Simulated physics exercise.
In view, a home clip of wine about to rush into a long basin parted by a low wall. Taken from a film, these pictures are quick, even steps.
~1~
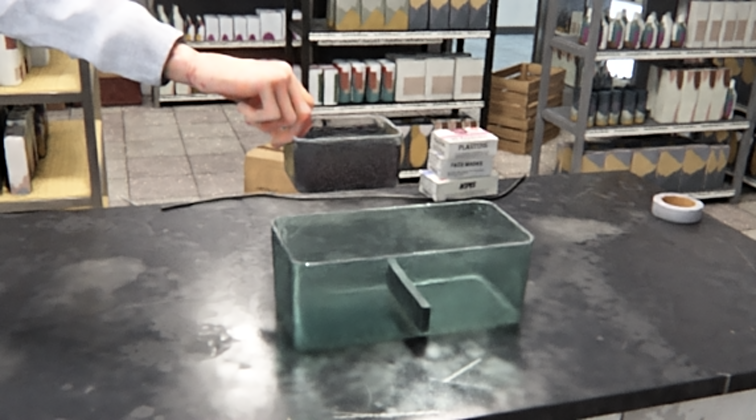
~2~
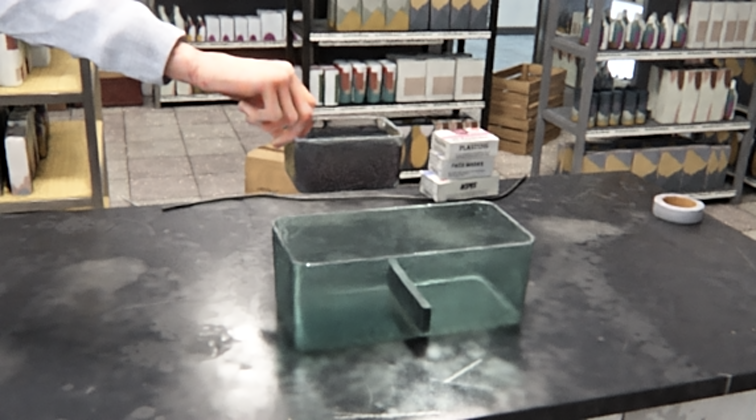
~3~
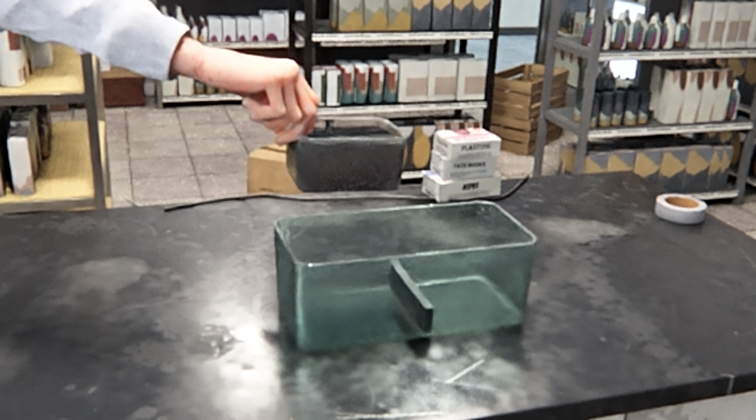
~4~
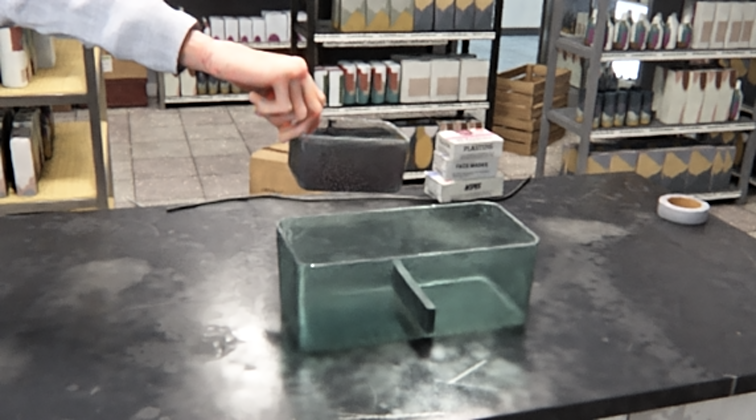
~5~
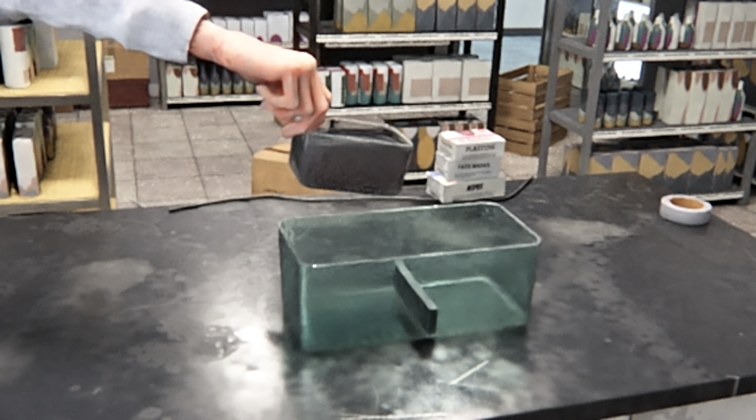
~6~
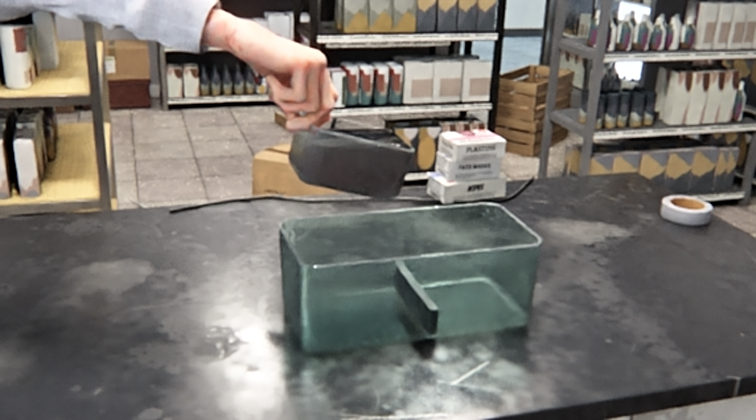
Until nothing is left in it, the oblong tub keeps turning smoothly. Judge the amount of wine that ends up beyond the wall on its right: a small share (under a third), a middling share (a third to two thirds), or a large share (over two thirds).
A large share.
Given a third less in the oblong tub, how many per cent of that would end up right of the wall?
It would be somewhere near 60 %.
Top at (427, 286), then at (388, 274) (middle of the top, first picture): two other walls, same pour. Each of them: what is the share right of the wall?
60 % and 85 %, roughly.
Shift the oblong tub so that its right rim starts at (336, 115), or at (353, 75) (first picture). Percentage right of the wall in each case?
You'd get 10 percent from the first and 55 percent from the second.
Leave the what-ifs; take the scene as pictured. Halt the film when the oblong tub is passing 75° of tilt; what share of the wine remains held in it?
Roughly 30 percent.
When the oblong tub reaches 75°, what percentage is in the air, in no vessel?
About 30 per cent.
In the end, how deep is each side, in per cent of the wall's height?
Left part: 20 per cent; right part: 60.
A moment on, the oblong tub is tipped on its side and 32 per cent is still to pour, 2 is left of the wall and 36 right of it.
Next, the oblong tub is tipped right over and 4 per cent is still to pour, 18 is left of the wall and 75 right of it.
Then the oblong tub is tipped right over and 0 per cent is still to pour, 25 is left of the wall and 74 right of it.
Later the oblong tub is tipped right over and 0 per cent is still to pour, 25 is left of the wall and 74 right of it.
At rest 25 per cent lies left of the wall, 74 right of it and 0 outside.
